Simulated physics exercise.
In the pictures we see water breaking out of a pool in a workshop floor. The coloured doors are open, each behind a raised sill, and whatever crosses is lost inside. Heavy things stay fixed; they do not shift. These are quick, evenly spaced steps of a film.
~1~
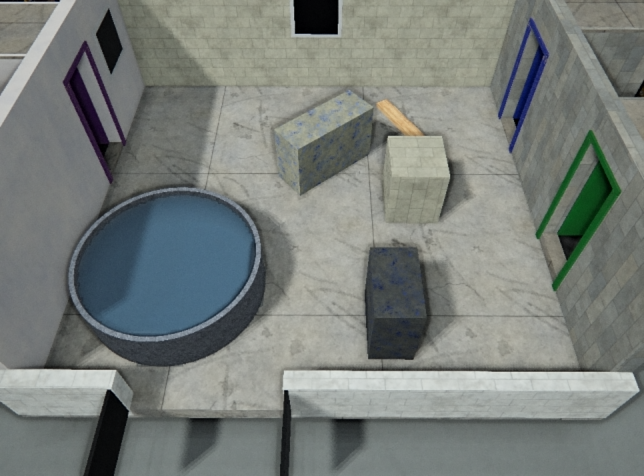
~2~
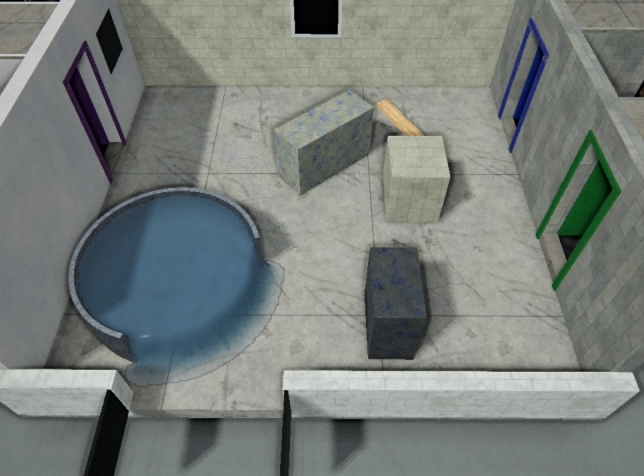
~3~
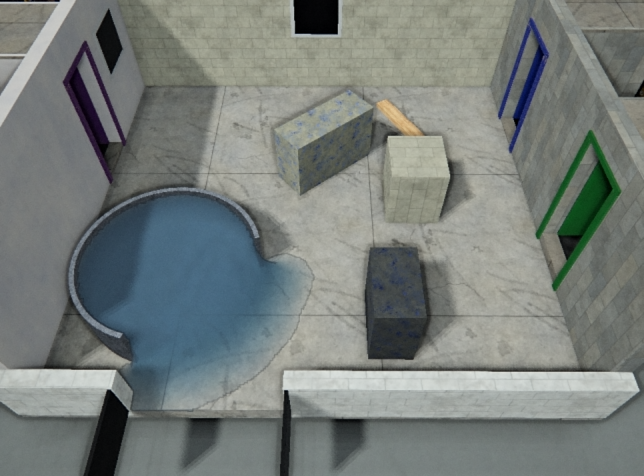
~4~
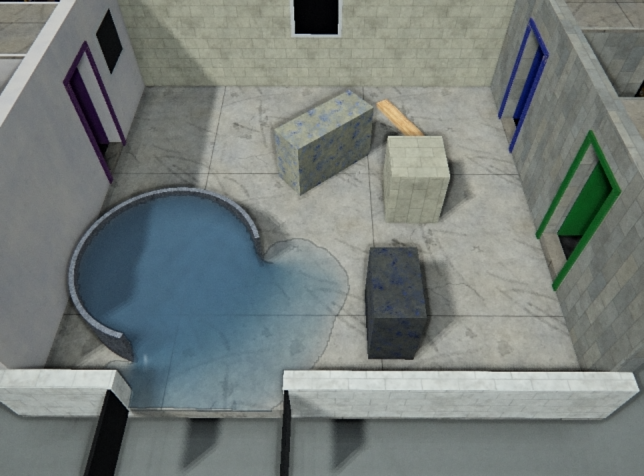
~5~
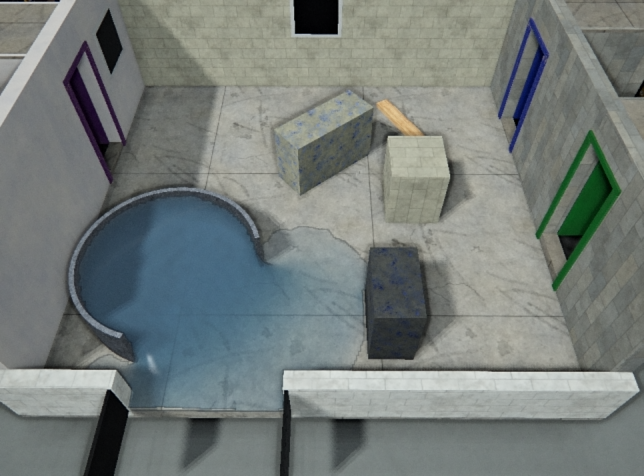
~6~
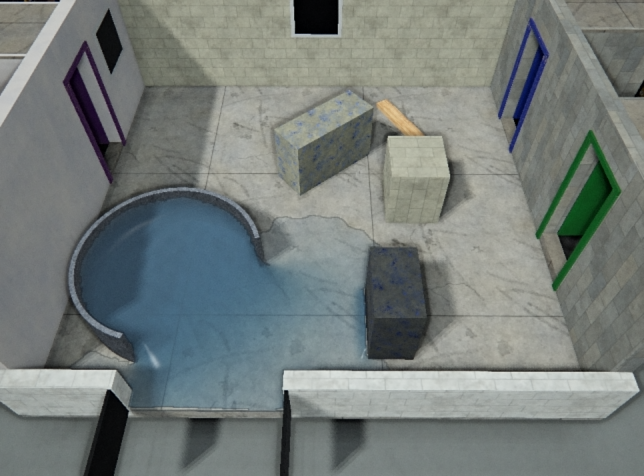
A workshop with a pale marble-like floor is seen from a high, fixed viewpoint, with a purple-framed doorway on the left wall and blue and green ones on the right. A round pool of blue water stands at left, with three blocks and a small wooden piece toward the right. The pool's near right side opens, and water pours out, spreading rightward to the dark block.
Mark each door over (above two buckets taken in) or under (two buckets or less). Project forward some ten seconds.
Purple door: Under. Blue door: Under. Green door: Under.
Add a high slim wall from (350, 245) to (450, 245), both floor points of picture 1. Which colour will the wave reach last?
The purple-painted one comes last.
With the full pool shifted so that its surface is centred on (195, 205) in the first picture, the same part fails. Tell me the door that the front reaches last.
Answer: The purple-painted one.
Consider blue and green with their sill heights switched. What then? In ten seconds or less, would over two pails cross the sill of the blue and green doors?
Check - blue door: Does not overflow; green door: Spills past the limit.
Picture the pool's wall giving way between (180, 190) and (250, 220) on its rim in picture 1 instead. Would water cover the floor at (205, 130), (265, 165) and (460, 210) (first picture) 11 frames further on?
The first spot is swamped, the second swamped, the third spared.
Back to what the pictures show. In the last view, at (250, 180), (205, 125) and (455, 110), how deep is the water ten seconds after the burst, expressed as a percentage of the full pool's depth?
Estimated readings in sequence: 2, 4, 10 percent.
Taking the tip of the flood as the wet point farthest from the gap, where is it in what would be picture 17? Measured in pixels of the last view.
I'd point to (519, 205).
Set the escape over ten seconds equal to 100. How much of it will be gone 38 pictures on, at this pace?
Approximately 90 %.
A moment on, water covers 25 % of the floor; the purple door not reached, the blue door not reached, the green door not reached.
Next, water covers 35 % of the floor; the purple door not reached, the blue door not reached, the green door wet at the sill, nothing in.
Then, water covers 40 % of the floor; the purple door not reached, the blue door wet at the sill, nothing in, the green door wet at the sill, nothing in.
Later, water covers 65 % of the floor; the purple door not reached, the blue door wet at the sill, nothing in, the green door wet at the sill, nothing in.
In the end, water covers 90 % of the floor; the purple door wet at the sill, nothing in, the blue door under two buckets in, the green door wet at the sill, nothing in.
